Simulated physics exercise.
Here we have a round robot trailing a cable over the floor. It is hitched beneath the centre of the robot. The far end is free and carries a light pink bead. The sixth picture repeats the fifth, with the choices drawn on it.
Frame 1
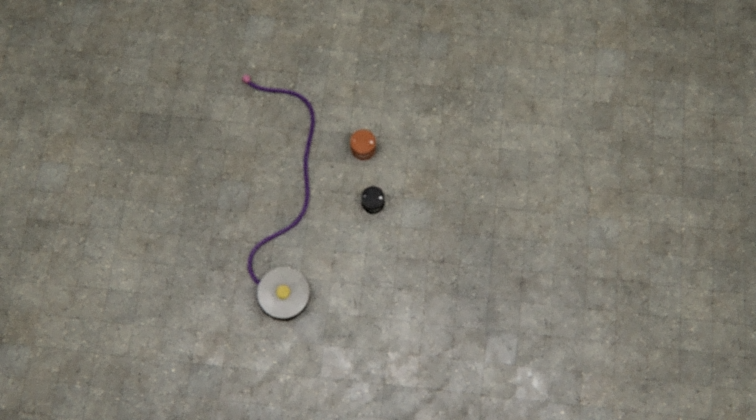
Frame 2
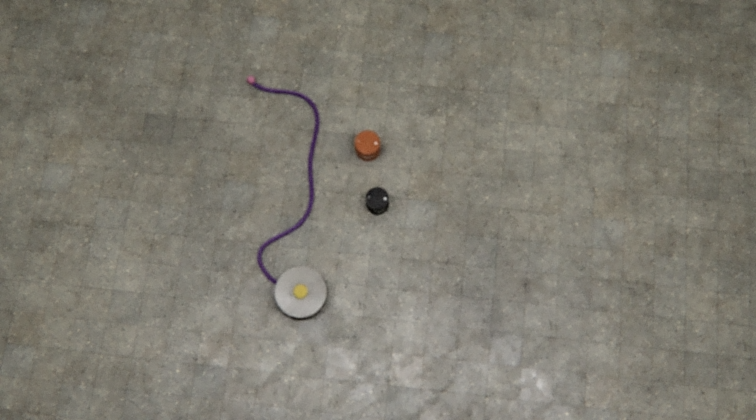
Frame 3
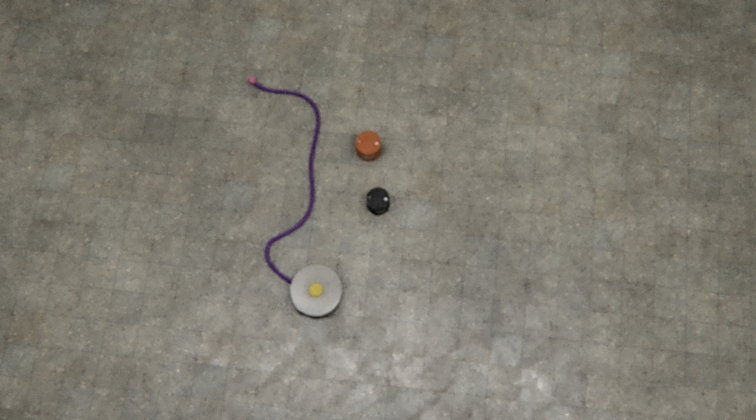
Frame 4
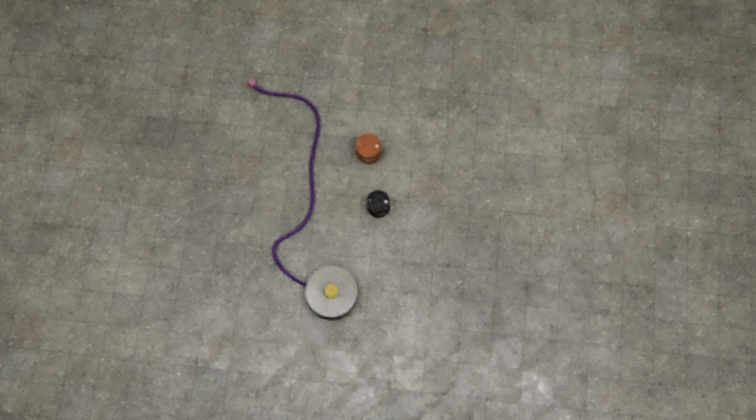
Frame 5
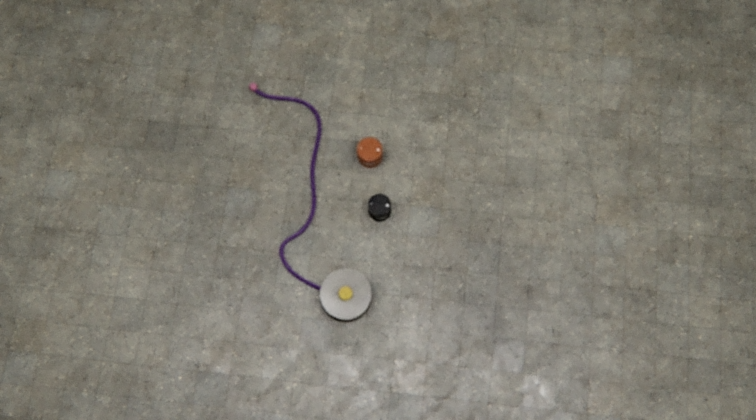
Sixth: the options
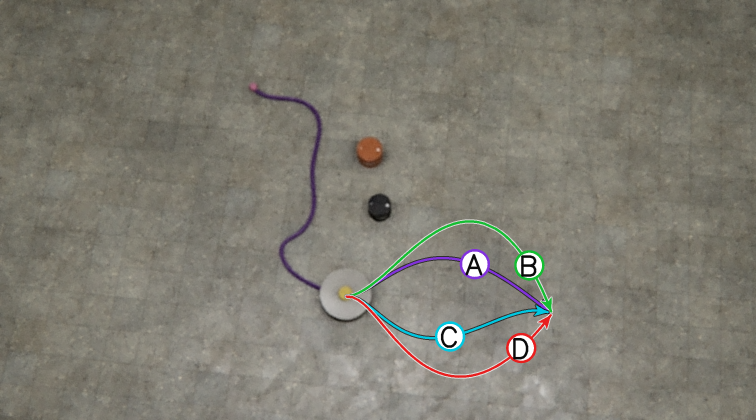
Round grey robot sliding slowly right across a grey floor, trailing a purple cable, with orange and black pots standing nearby.
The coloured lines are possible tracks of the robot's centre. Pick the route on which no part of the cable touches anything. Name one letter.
With D nothing is caught.
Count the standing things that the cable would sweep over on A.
It sweeps one.
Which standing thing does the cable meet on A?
The black pot.
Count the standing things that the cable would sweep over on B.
It sweeps two.
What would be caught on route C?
It is the black pot.
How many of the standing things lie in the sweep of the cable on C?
In all, one.
On the marked copy, A from (347, 297) via (450, 258) to (550, 312); B from (347, 297) via (460, 222) to (551, 312); C from (347, 297) via (444, 338) to (548, 312); D from (347, 297) via (445, 375) to (551, 315).
Following D. Soon after the start, robot (417, 359), middle of the cable (339, 216), free end (264, 92).
Later, robot (508, 359), middle of the cable (373, 261), free end (294, 133).
In the end, robot (554, 312), middle of the cable (395, 265), free end (301, 147); nothing has been touched.
As for the rest, A meets the black pot; B meets the black pot and orange pot; C meets the black pot.
